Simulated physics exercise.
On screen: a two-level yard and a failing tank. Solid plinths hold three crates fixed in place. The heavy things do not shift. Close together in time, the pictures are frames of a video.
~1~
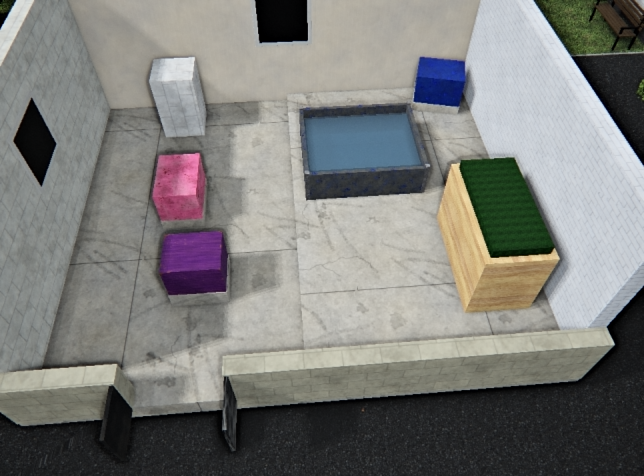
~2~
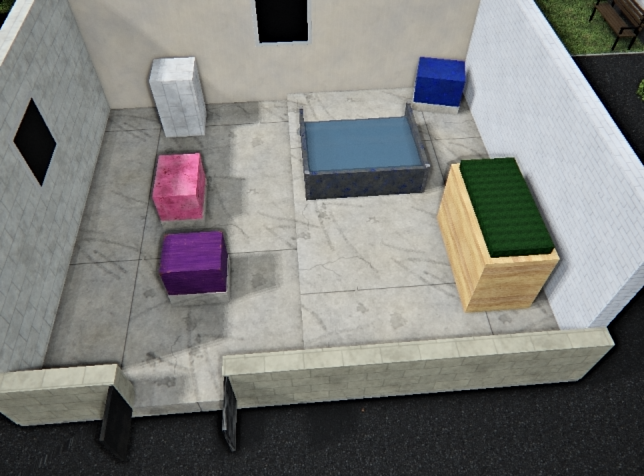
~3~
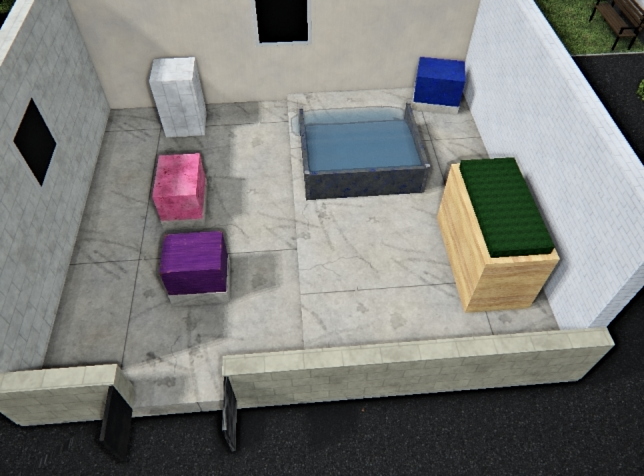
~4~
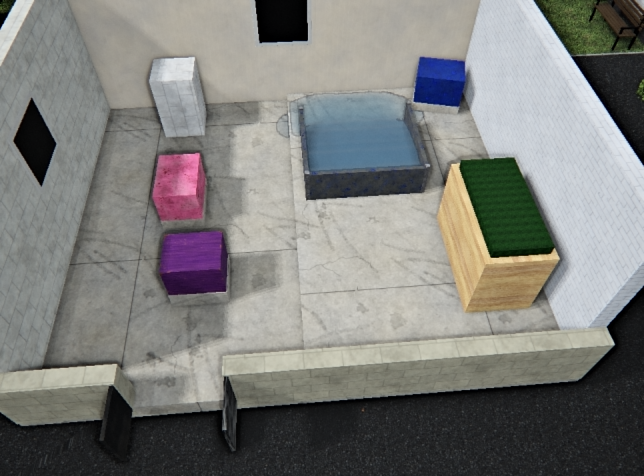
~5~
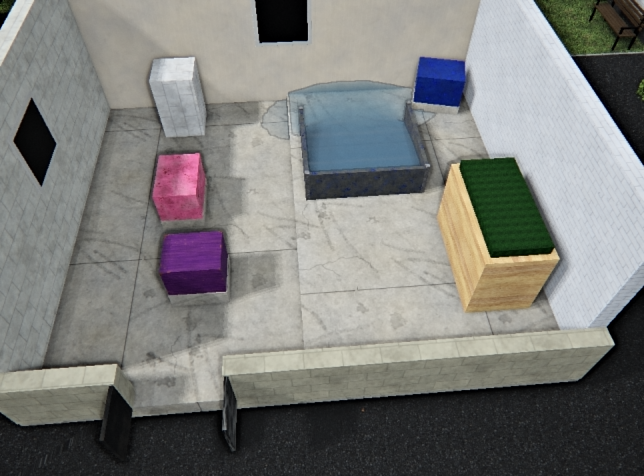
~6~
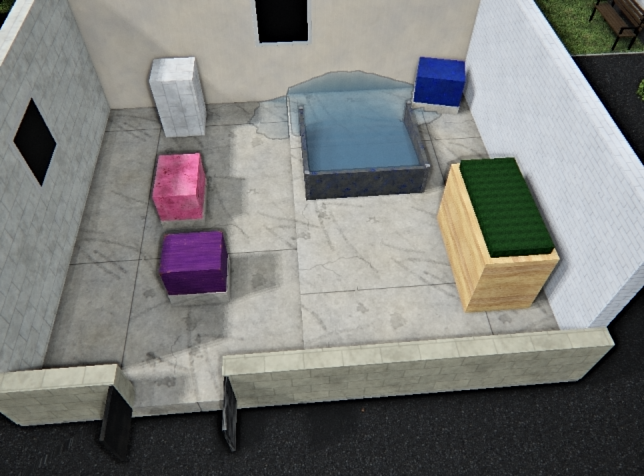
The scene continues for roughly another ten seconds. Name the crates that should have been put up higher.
Afterwards, the pink crate ends up dry; the blue crate ends up wet; the purple crate ends up dry.
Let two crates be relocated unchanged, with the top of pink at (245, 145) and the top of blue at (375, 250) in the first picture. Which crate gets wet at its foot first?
From the scene, I'd name the pink-painted one.
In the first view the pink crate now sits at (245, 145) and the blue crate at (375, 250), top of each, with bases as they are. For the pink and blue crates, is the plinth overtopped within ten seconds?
The pink crate crate is untouched, and the blue crate one is untouched.
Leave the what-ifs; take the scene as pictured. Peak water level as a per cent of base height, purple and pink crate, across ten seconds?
Around 20 in a hundred for the first and 80 in a hundred for the second.
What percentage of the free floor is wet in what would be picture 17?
The answer is around 20 per cent.
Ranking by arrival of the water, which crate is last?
The purple crate comes last.
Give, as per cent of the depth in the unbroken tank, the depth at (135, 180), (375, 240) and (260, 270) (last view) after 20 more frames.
In order: 8, 0, 0 %.
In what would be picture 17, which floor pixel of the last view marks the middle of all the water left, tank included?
Near (339, 123).
A moment on, water covers 10 % of the floor; the pink crate not reached, the blue crate water round its plinth, the purple crate not reached.
Next, water covers 20 % of the floor; the pink crate not reached, the blue crate water round its plinth, the purple crate not reached.
Then, water covers 40 % of the floor; the pink crate water round its plinth, the blue crate water round its plinth, the purple crate not reached.
Later, water covers 70 % of the floor; the pink crate water round its plinth, the blue crate water round its plinth, the purple crate water round its plinth.
In the end, water covers 85 % of the floor; the pink crate stayed above the water, the blue crate was topped, the purple crate stayed above the water.
